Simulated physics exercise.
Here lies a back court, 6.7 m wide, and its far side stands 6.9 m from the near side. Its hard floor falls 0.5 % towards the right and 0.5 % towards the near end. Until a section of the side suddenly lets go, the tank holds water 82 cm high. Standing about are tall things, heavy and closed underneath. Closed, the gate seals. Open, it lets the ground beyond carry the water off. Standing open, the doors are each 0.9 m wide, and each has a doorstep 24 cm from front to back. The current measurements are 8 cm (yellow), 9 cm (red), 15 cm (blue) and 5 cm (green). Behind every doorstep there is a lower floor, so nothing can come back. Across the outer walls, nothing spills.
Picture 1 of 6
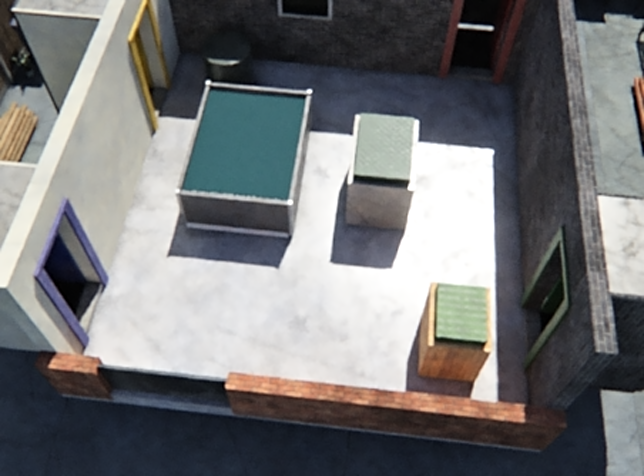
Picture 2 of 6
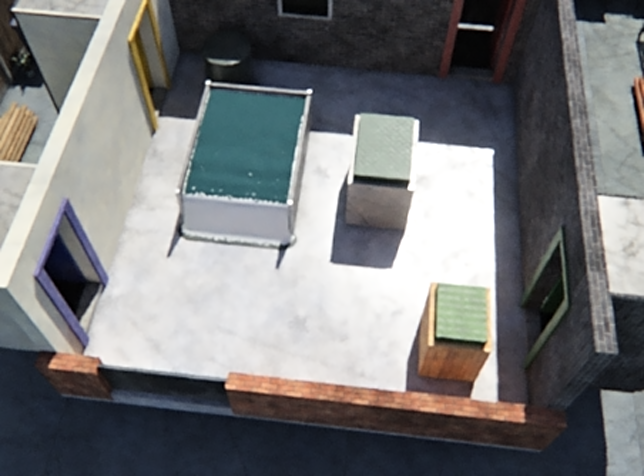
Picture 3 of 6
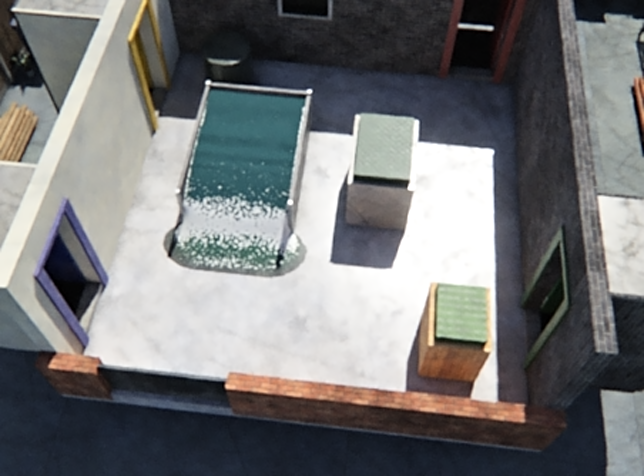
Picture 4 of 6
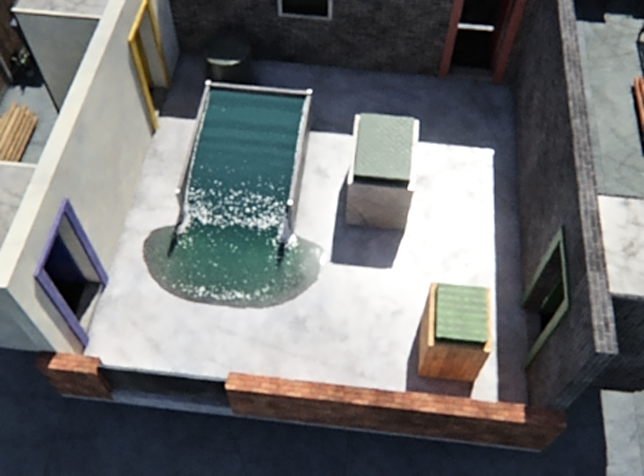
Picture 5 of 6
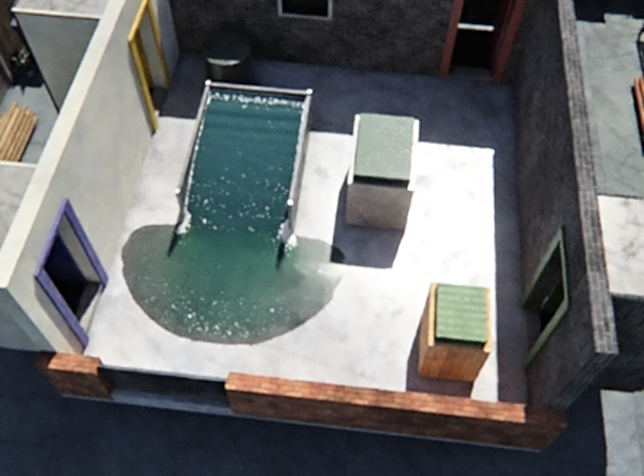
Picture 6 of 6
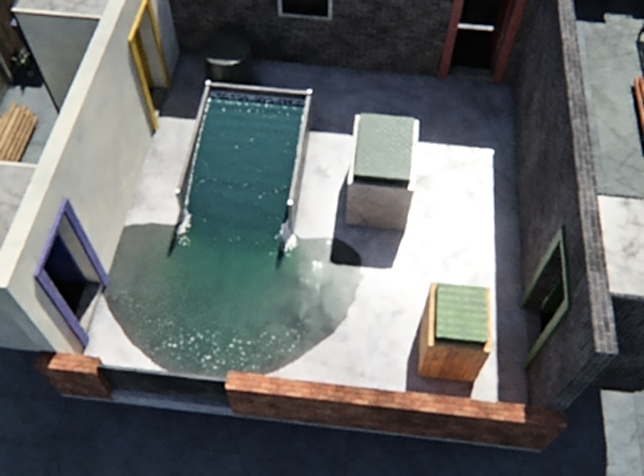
A large tank of dark green water stands left of centre in a pale-floored walled court, seen from high above by a still camera. A grey block with a green top stands beside it, an orange-brown one at lower right, with blue and yellow doorframes left, red at the back and green right. The tank's near side opens and water pours out, foaming, then spreads across the floor in a widening rounded pool.
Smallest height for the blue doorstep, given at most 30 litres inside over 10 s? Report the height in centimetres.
About 26 cm.
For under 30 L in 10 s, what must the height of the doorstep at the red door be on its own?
For red, a step near 12.5 cm.
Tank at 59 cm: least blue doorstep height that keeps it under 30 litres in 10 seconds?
A step of about 17 cm does it.
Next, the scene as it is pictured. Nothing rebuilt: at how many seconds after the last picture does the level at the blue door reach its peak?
Around 1.8 s, give or take.
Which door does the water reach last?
That would be the red door.
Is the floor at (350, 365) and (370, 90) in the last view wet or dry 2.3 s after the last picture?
Note: Point one reached; point two not yet reached.
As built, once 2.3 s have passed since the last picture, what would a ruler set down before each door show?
Door by door, in centimetres - yellow 0, red 0, blue 28, green 8.
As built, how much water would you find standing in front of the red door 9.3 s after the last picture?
Roughly 12.5 cm deep.
Then, 0.7 s after the last picture water covers 30 % of the floor, deepest (49 cm) near (89, 375); 16 cm at the blue door, 0 litres in over its 15 cm doorstep.
Then, 2.3 s after the last picture water covers 40 % of the floor, deepest (48 cm) near (515, 425); 28 cm at the blue door, 75 litres in over its 15 cm doorstep.
Then, 9.3 s after the last picture water covers 100 % of the floor, deepest (14 cm) near (495, 131); 5 cm at the blue door, 122 litres in over its 15 cm doorstep.
At the blue door as built, the water peaked near 34 cm, 1.7 s after the last picture.
Run again over the same 10 s with other heights there, 50 litres in over 22 cm, 13 litres over 30 cm. The limit of 30 litres is kept from about 26 cm up.
